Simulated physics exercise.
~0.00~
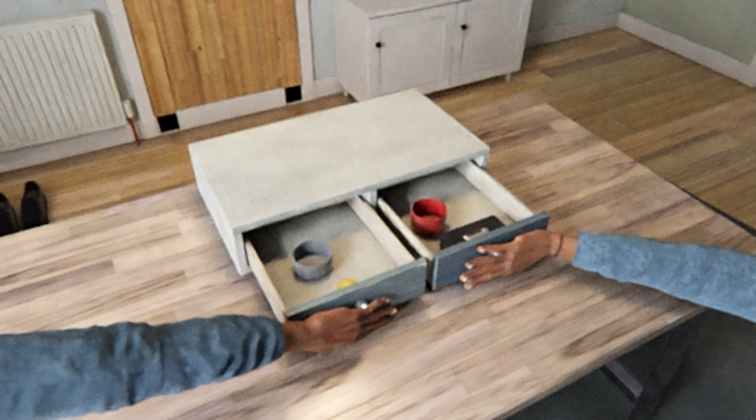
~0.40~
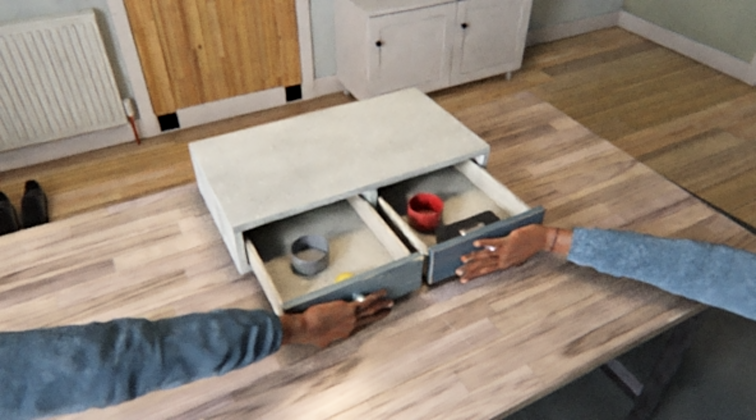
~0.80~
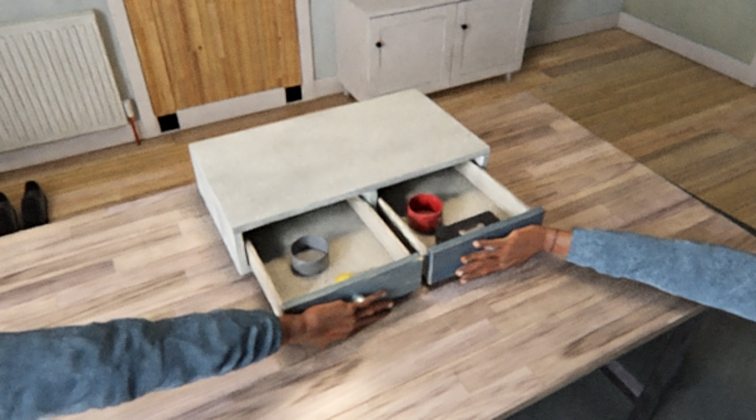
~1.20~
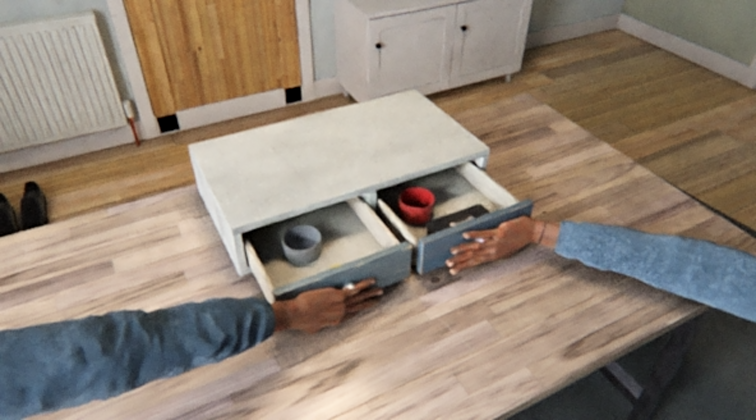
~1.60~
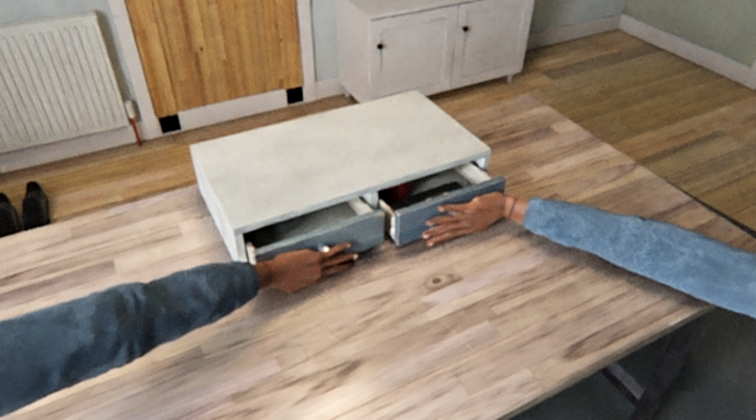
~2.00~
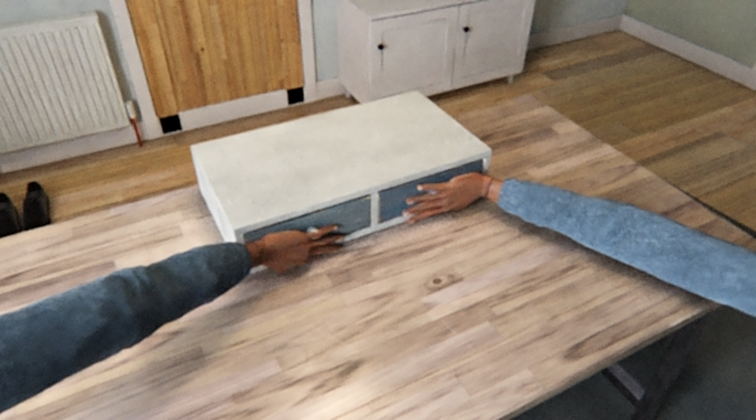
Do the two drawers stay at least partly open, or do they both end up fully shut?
Both drawers end up fully shut. The hands push the left and right drawers all the way into the chest.
